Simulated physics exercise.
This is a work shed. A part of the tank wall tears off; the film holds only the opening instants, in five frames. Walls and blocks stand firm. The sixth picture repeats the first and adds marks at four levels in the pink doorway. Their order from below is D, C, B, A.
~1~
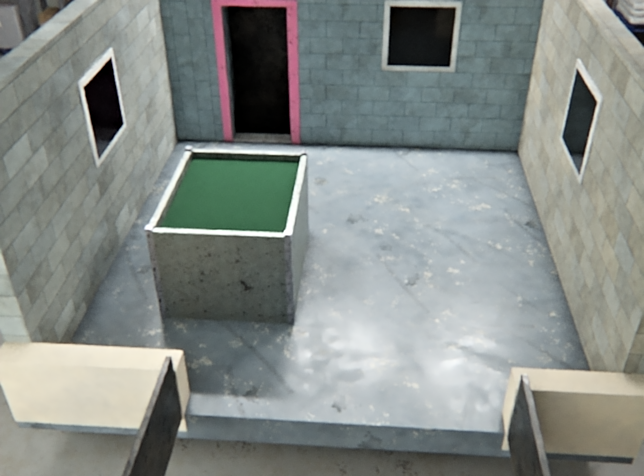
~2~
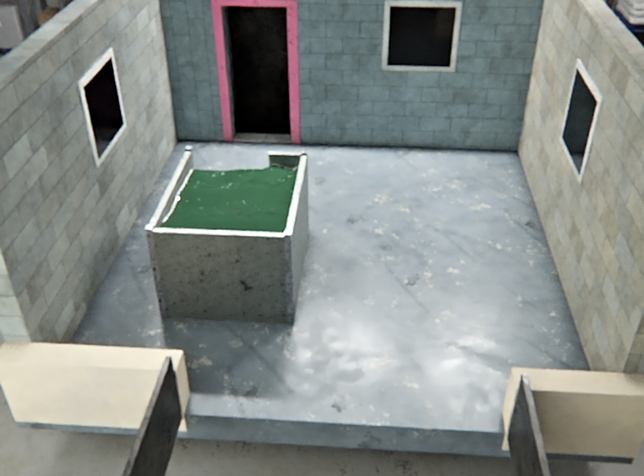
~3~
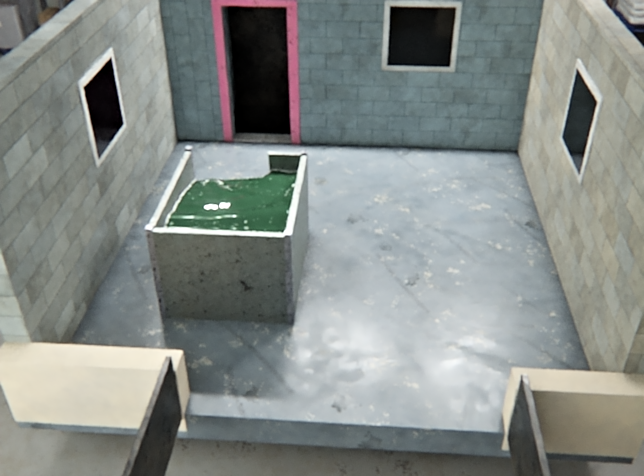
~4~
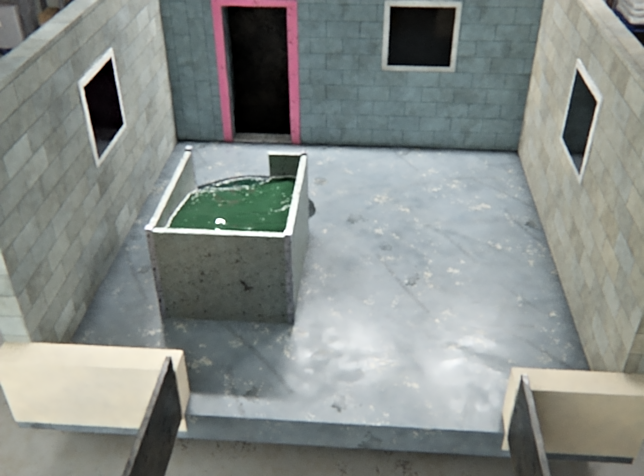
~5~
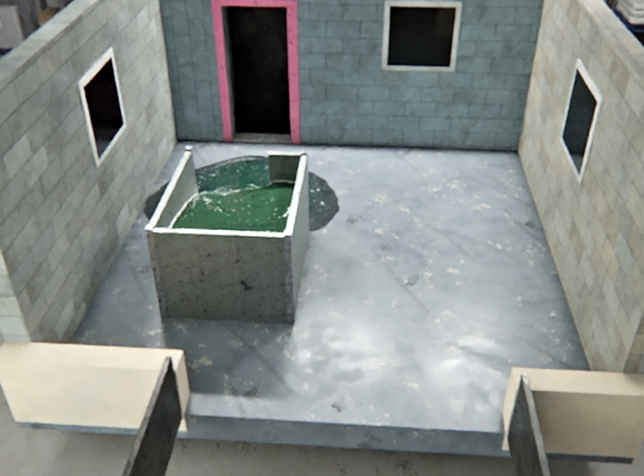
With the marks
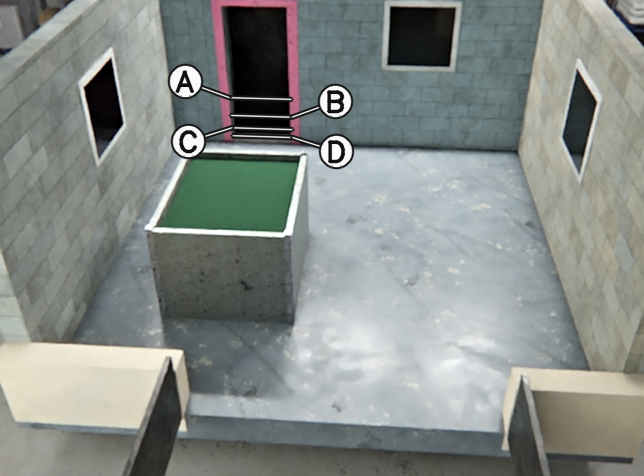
Green water in a stone tank dropped away from the rim, churning with white flecks, as it poured out through the back and spread in a dark puddle across the grey floor near the pink doorway.
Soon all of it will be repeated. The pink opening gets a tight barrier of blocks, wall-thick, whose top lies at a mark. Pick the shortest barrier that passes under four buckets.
I would pick mark B.
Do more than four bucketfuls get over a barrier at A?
No.
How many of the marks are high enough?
Two of the four.
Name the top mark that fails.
Mark C.
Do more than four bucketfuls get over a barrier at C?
Yes, it does.
On the marked copy, A at (260, 98); B at (261, 116); C at (262, 128); D at (262, 136); from the bottom up D, C, B, A.
With A, nothing gets over.
With B, a bucket or two gets in.
With C, some 20 bucketfuls get in.
With D, dozens of bucketfuls pour in.
